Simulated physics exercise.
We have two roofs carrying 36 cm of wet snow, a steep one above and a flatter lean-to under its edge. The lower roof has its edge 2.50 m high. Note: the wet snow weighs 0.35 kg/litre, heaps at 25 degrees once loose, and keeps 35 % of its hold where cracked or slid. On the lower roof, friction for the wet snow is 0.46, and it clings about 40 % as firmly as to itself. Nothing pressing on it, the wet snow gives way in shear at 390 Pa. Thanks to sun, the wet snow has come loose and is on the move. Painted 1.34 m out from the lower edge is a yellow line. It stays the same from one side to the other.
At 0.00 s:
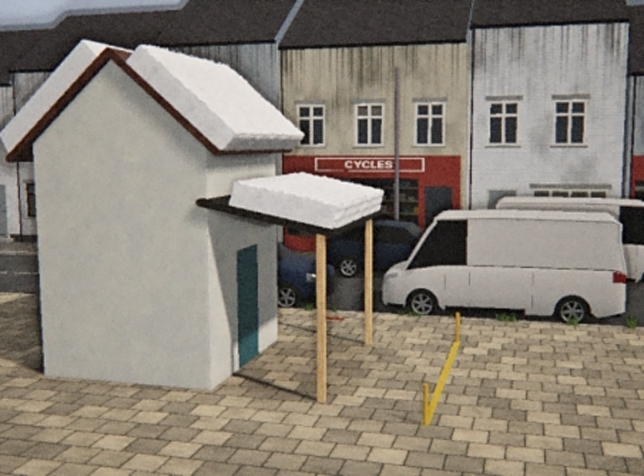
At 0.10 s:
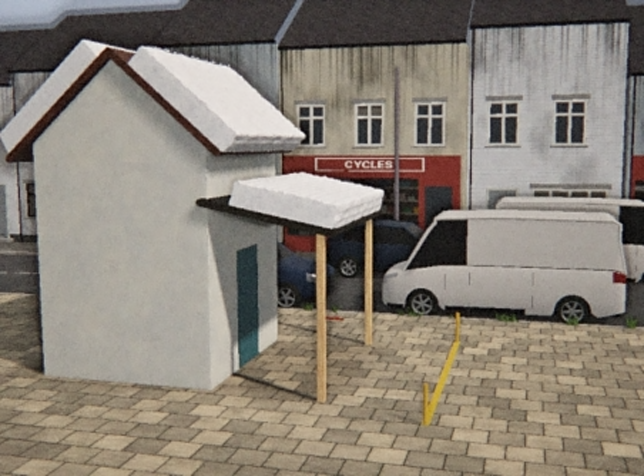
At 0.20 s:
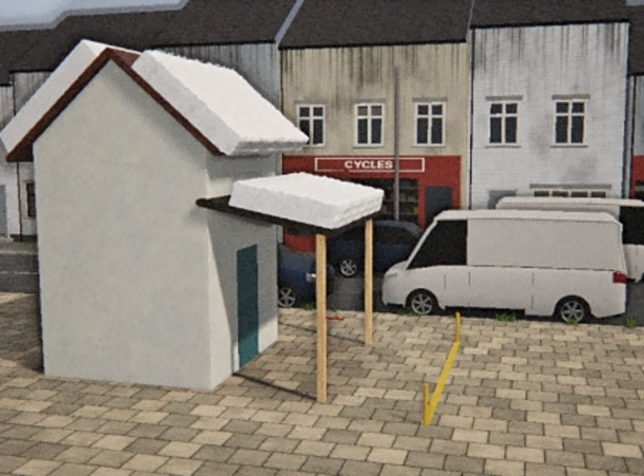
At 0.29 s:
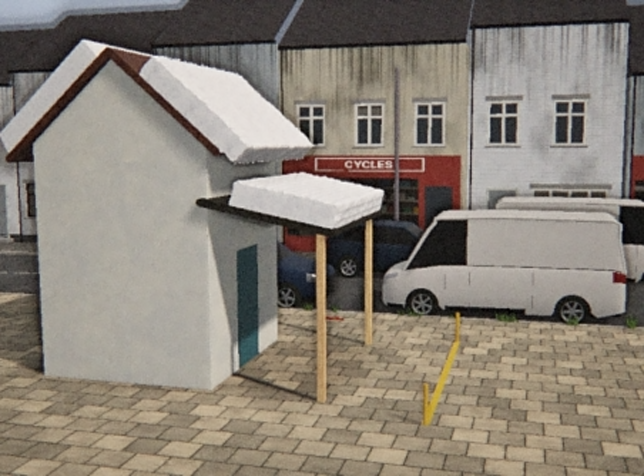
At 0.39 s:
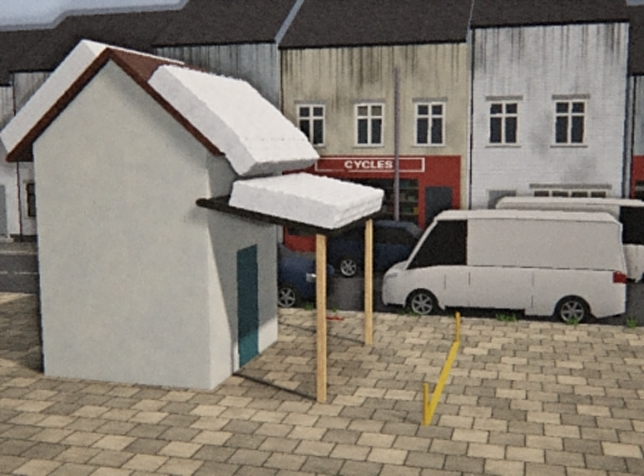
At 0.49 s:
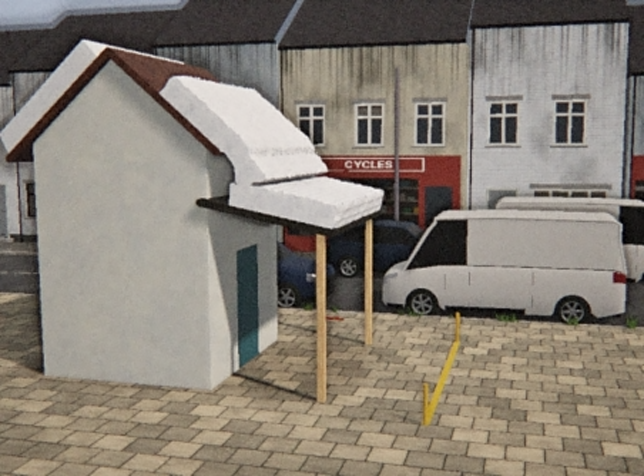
Thick white snow sliding down a small house's steep roof onto the snow-covered lean-to below, baring brown roof near the ridge.
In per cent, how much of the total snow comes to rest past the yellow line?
Roughly 25 per cent.
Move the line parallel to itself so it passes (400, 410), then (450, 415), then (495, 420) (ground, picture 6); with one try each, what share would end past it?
In that order: 35 %, 20 %, 10 %.
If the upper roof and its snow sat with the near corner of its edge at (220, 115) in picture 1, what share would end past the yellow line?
Share past the line: About 45 %.
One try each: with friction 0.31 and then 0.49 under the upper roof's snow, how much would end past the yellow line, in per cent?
Respectively near 16 % and near 7 %.
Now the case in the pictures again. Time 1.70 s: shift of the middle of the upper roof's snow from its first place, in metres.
3.4 m.
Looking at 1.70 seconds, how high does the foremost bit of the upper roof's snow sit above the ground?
About 0.0 m.
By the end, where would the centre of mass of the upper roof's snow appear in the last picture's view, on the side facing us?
The middle sits at about (372, 306).
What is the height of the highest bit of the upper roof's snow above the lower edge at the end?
It ends up some 0.7 m higher than the lower edge.
By 1.04 s, none is below the lower edge and 0 % is past the line.
By 1.70 s, 43 % is below the lower edge and 9 % is past the line.
By 2.35 s, 51 % is below the lower edge and 25 % is past the line.
By 3.00 s, 51 % is below the lower edge and 25 % is past the line.
By 3.30 s, at the end, 51 % is below the lower edge and 25 % is past the line.
